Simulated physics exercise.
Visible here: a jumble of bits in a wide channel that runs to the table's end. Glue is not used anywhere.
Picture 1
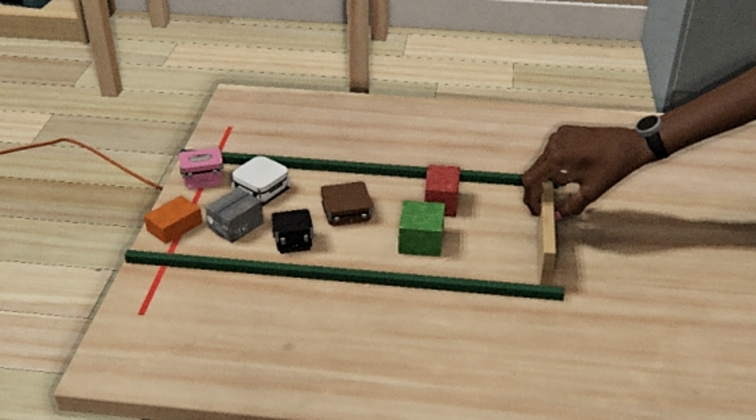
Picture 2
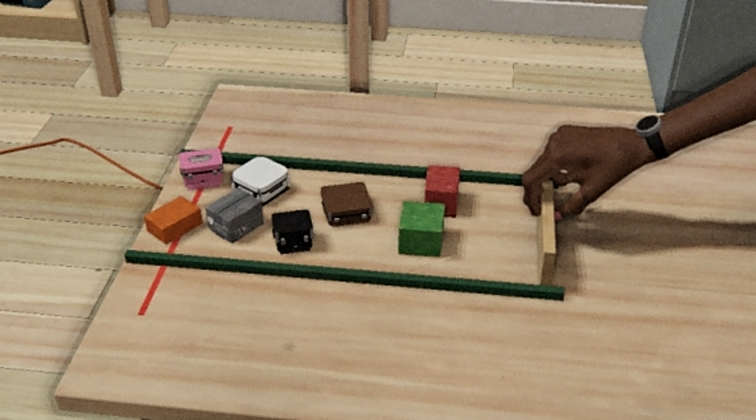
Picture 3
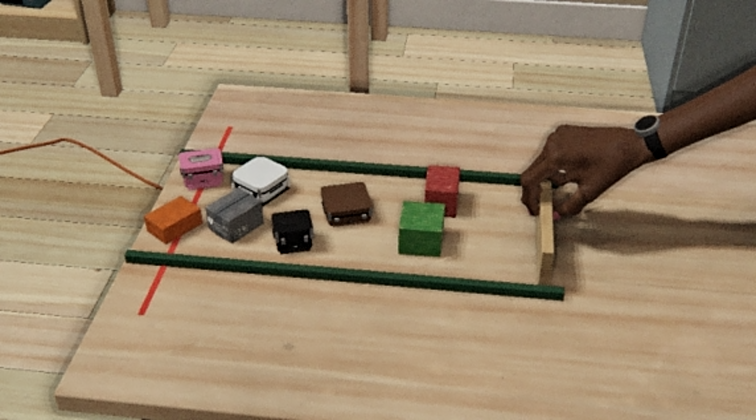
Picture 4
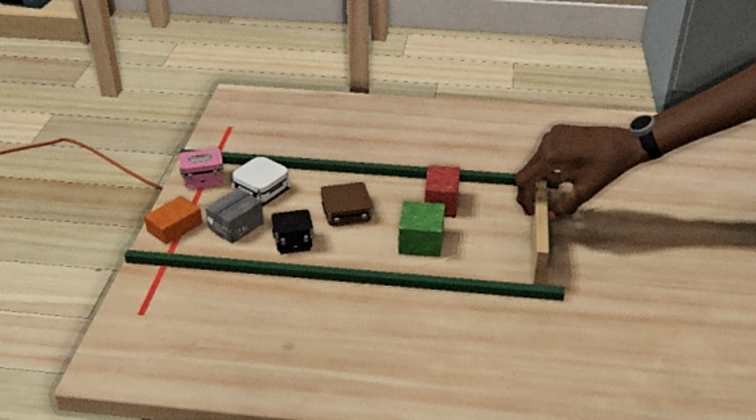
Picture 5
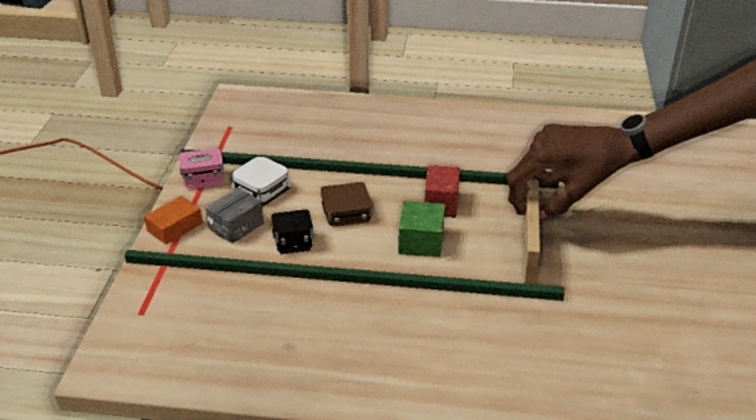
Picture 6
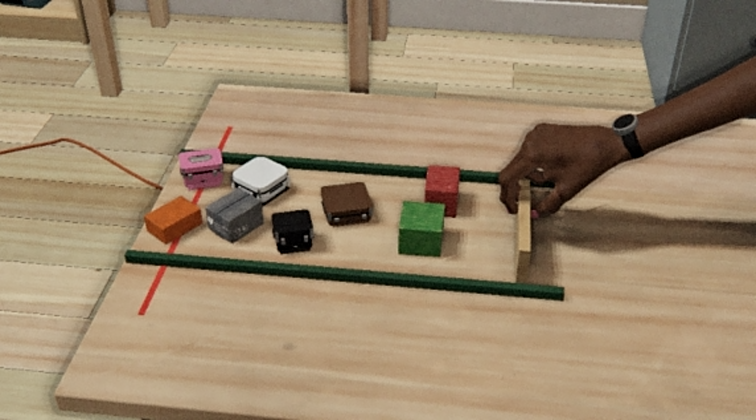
A dark-skinned hand wearing a black watch grips an upright wooden board at the right of a channel between two dark green rails on a pale wooden table, seen from a fixed view above. Orange, pink, grey, white, black and brown pieces cluster leftward near a red line, with red and green blocks nearer the board. The hand slides the board slightly left, while the pieces stay still.
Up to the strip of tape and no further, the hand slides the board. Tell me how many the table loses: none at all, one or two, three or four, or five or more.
More than four go.
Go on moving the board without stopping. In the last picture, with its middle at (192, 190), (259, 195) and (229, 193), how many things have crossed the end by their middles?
By position: 6 / 1 / 3.
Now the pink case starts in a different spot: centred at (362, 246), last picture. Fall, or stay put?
It goes down.
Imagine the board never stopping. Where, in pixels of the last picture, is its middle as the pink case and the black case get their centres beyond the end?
Near (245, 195) in the first case, near (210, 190) in the other.
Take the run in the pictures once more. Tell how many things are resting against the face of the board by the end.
In total, 2.
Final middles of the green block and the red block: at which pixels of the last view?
In the last picture, roughly (161, 214) and (187, 171).
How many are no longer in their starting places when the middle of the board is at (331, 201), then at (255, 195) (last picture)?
First position 7; second position 8.
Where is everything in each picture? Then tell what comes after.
Orange block (174, 219); pink case (202, 169); grey box (235, 215); board (546, 218); tape (192, 208), in the first frame.
Pink case (202, 169); green block (422, 229), in the second frame.
Grey box (235, 216); white case (261, 182), in the third frame.
Orange block (174, 220); black case (293, 232), in the fourth frame.
Pink case (202, 169); red block (442, 191), in the fifth frame.
Orange block (174, 220); pink case (202, 169); grey box (235, 216); board (523, 216); tape (192, 208), in the sixth frame.
A little later, none off yet; orange block at rest near (174, 220); pink case at rest near (202, 169); grey box at rest near (235, 216).
When it is over, the number that fall off is five or more; down, brown case, black case, white case, grey box, pink case and orange block.
